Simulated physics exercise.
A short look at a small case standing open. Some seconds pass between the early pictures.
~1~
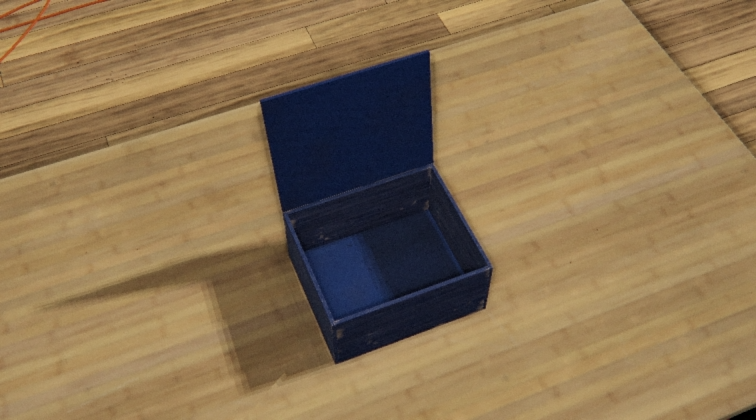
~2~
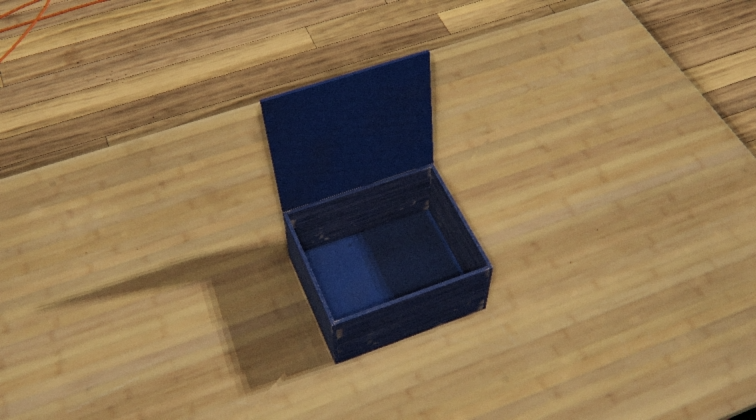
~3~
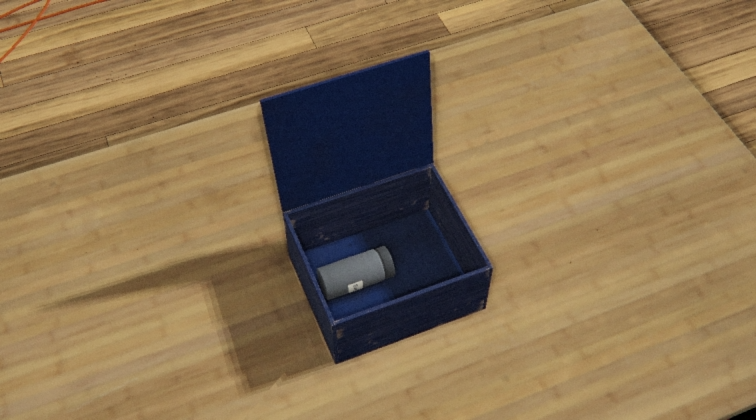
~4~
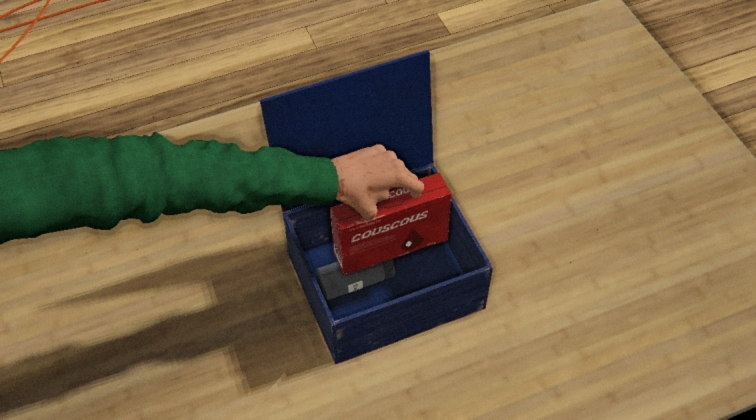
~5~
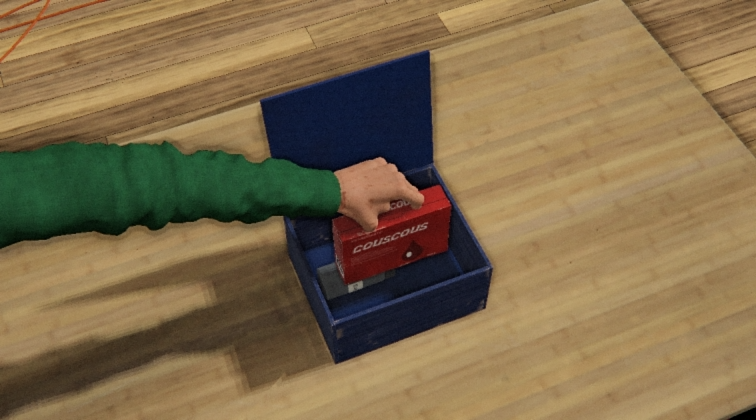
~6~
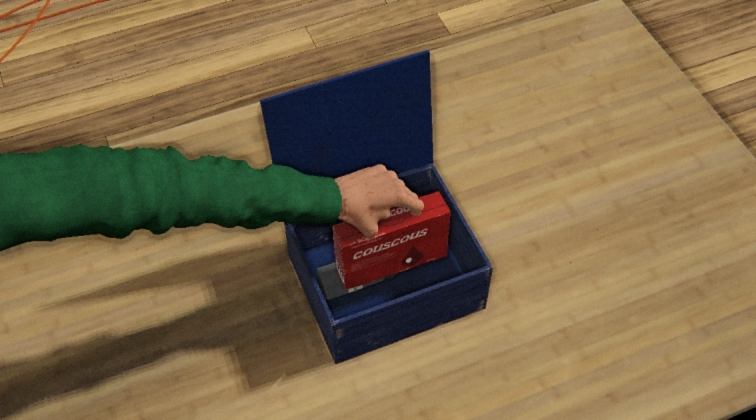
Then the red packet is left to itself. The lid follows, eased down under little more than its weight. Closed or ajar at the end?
It sits on the rim.
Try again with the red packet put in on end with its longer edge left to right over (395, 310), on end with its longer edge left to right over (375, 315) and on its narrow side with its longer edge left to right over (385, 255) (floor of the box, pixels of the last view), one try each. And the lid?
In the first case it is held up; in the second case it will not close; in the third case it closes.
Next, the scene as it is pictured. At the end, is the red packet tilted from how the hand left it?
The red packet ends up tilted.
Then, 0.40 s on from there, red packet on its side near (397, 278); grey shaker shifted about its own width.
Then, 1.30 s on from there, lid 78° above the rim; red packet on its side near (394, 281); grey shaker shifted about its own width.
Then, 1.70 s on from there, lid 50° above the rim; red packet on its side near (394, 281); grey shaker shifted about its own width.
Then, 2.10 s on from there, lid 11° above the rim; red packet on its side near (394, 281); grey shaker shifted about its own width.
In the end, lid shut; toppled in the box, red packet; moved from the start, grey shaker. At the end, from the last picture's camera, red packet near (394, 281).
